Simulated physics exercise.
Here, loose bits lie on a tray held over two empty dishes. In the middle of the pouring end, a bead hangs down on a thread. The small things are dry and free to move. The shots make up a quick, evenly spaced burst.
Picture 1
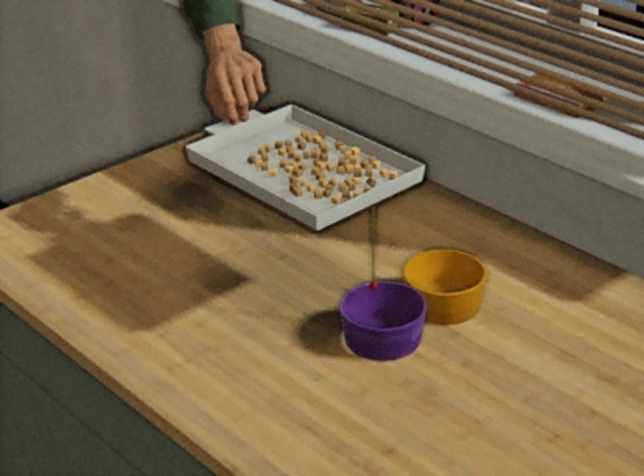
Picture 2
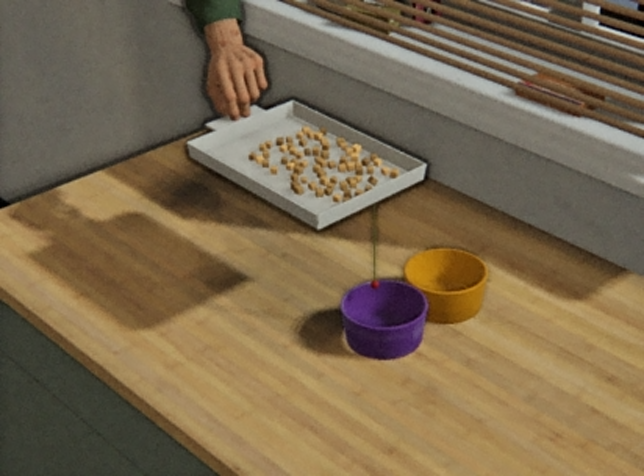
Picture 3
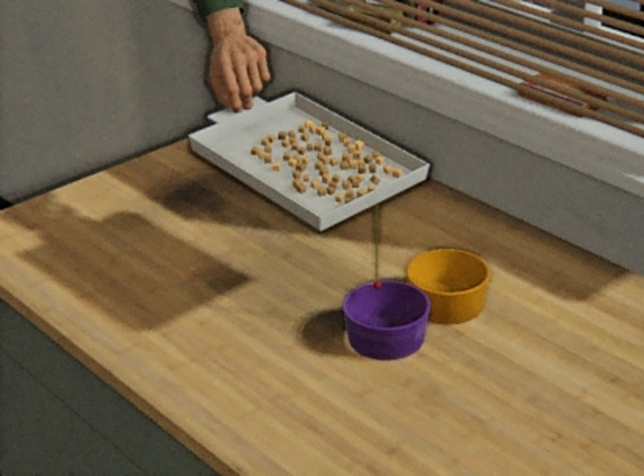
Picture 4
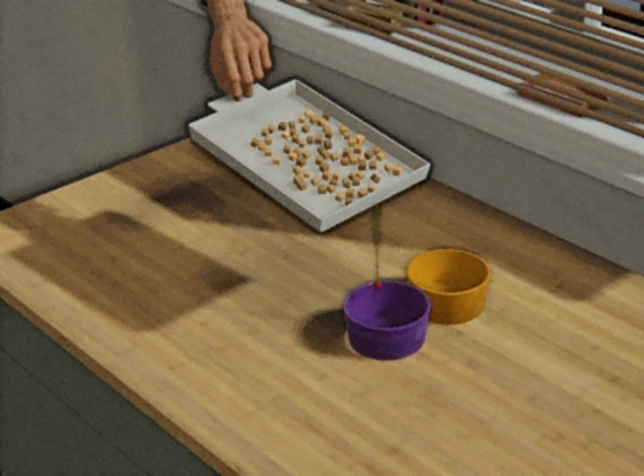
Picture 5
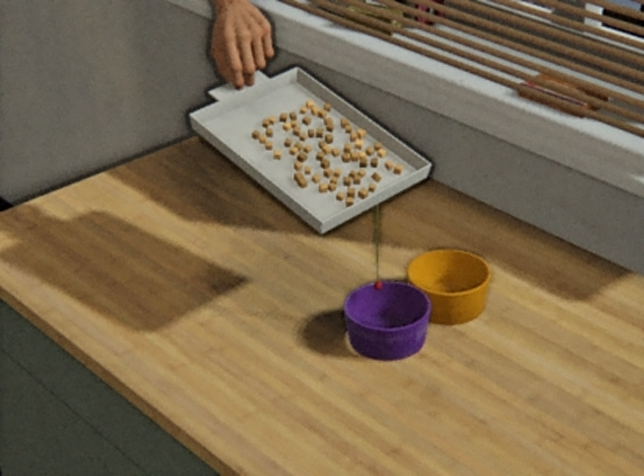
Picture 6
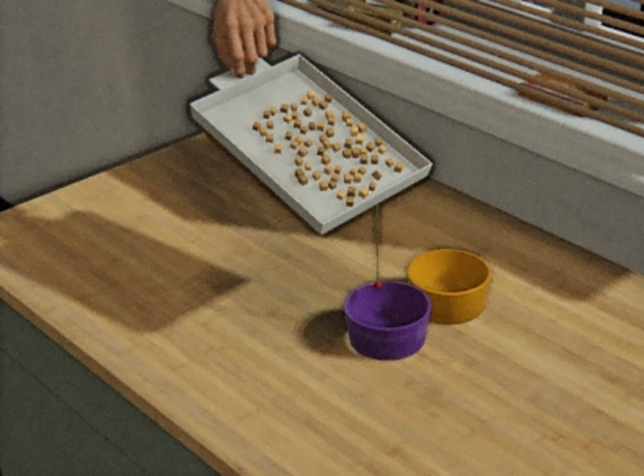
A hand held a white tray of small wooden cubes above a purple dish and an orange one, then gradually raised the handle end, tilting the tray while the cubes stayed spread across it.
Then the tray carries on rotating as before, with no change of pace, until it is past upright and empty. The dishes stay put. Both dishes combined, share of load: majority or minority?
Minority caught.
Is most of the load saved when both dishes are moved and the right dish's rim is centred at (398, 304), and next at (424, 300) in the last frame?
With the first shift the pair saves beyond half; with the second, beyond half.
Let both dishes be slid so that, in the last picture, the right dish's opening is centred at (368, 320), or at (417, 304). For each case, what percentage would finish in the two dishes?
First placement: Some 60 %; second placement: Some 90 %.
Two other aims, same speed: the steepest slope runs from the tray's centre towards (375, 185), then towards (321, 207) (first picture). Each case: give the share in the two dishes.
About 80 % and about 30 %.
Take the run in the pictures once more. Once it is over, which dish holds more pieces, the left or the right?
It is the left one.
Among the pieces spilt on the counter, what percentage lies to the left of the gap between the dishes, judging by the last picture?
Near 60 in a hundred.
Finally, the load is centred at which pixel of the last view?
(392, 356).
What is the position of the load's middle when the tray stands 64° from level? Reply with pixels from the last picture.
In the last view, the load is centred near (359, 190).
Shortly afterwards, tray tipped steeply; the whole lot on the tray.
Next, tray tipped past a quarter turn; all but a few on the tray; a little outside both.
Some moments later, tray tipped past a quarter turn; near a quarter in the left dish; near two thirds outside both.
In the end, tray tipped past a quarter turn; near a quarter in the left dish; none at all in the right dish; near two thirds outside both.
